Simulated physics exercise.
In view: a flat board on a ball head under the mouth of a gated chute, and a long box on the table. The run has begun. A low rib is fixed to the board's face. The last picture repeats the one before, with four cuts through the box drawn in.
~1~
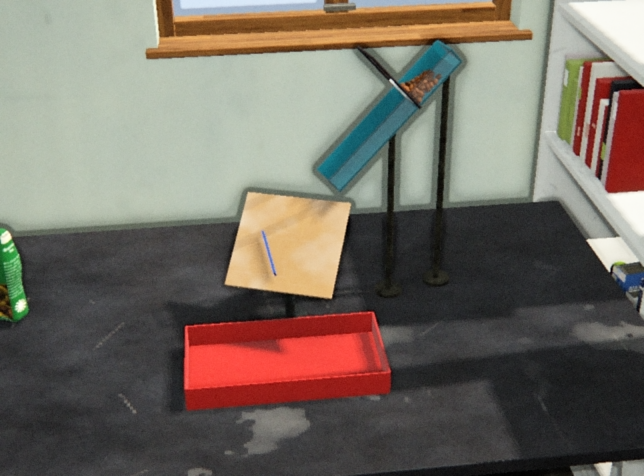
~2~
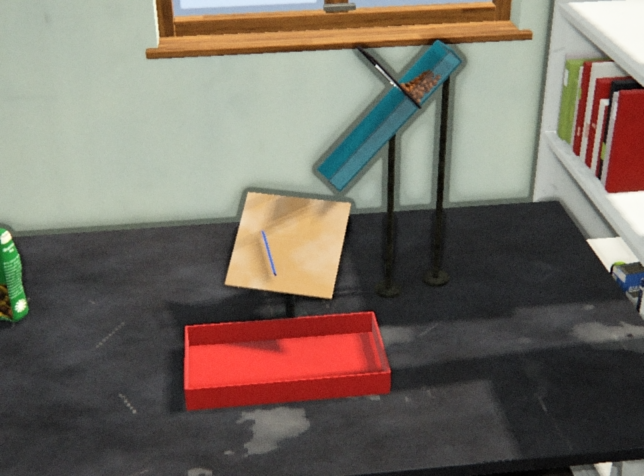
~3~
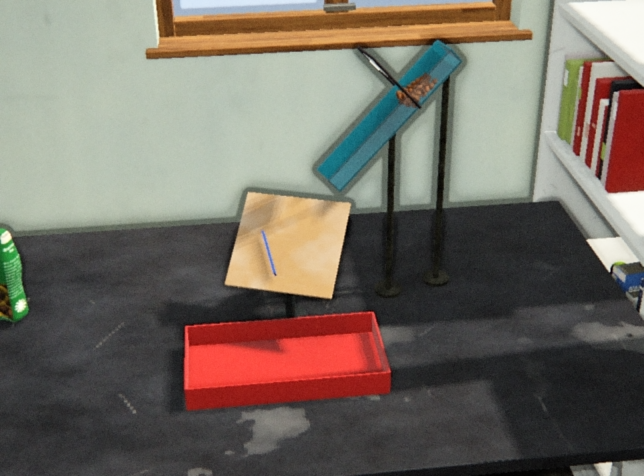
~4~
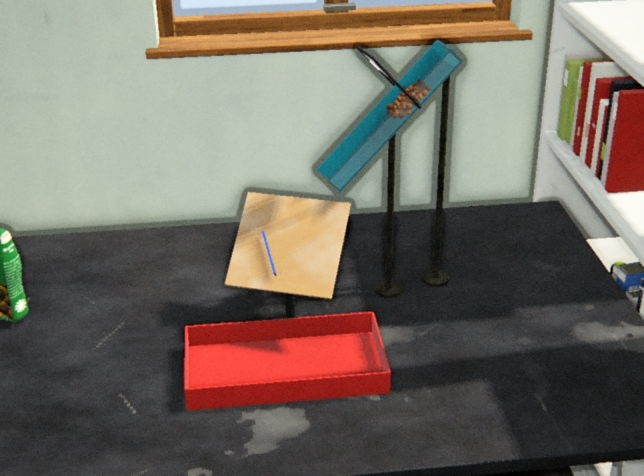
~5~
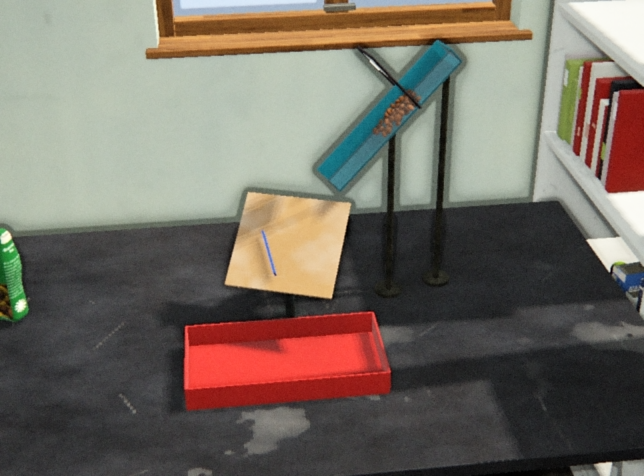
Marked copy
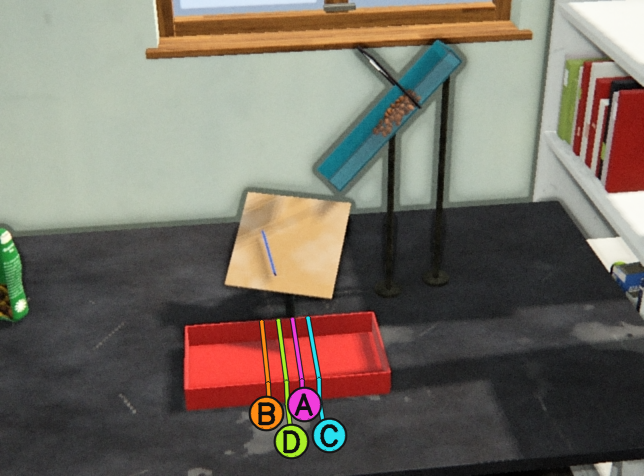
Brown bits slide a short way down a sloping blue chute above a tilted wooden board.
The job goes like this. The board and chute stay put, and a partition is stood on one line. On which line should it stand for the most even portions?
Take D.
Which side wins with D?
More lands on the right.
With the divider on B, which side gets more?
More lands on the right.
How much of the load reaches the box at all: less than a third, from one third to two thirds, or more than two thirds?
It is more than two thirds.
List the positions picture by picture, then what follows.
Load behind the gate at (419, 86), bits of dog kibble; lip of the chute at (334, 186), sloping fairly steeply, in the first frame.
Middle of the board at (288, 243), tilted fairly steeply; middle of its low edge at (277, 291); of its high edge at (299, 198), in the second frame.
Front corners of the box at (185, 389) and (390, 372), empty; front of the load at (401, 103), in the third frame.
Middle of the load at (408, 99); its front at (390, 114), about a quarter of the way to the lip; rib from (262, 231) to (274, 273), in the fourth frame.
Middle of the load at (399, 113); its front at (376, 133), about a third of the way to the lip, in the fifth frame.
On the marked copy, line A crosses the front rim at (301, 380); line B crosses the front rim at (268, 382); line C crosses the front rim at (318, 378); line D crosses the front rim at (286, 381).
For line A, of what is caught, nearly all on the left of the divider, a small part on the right.
For line B, of what is caught, a small part on the left of the divider, nearly all on the right.
For line C, of what is caught, nearly all on the left of the divider, a stray few on the right.
For line D, of what is caught, about a quarter on the left of the divider, about two thirds on the right.
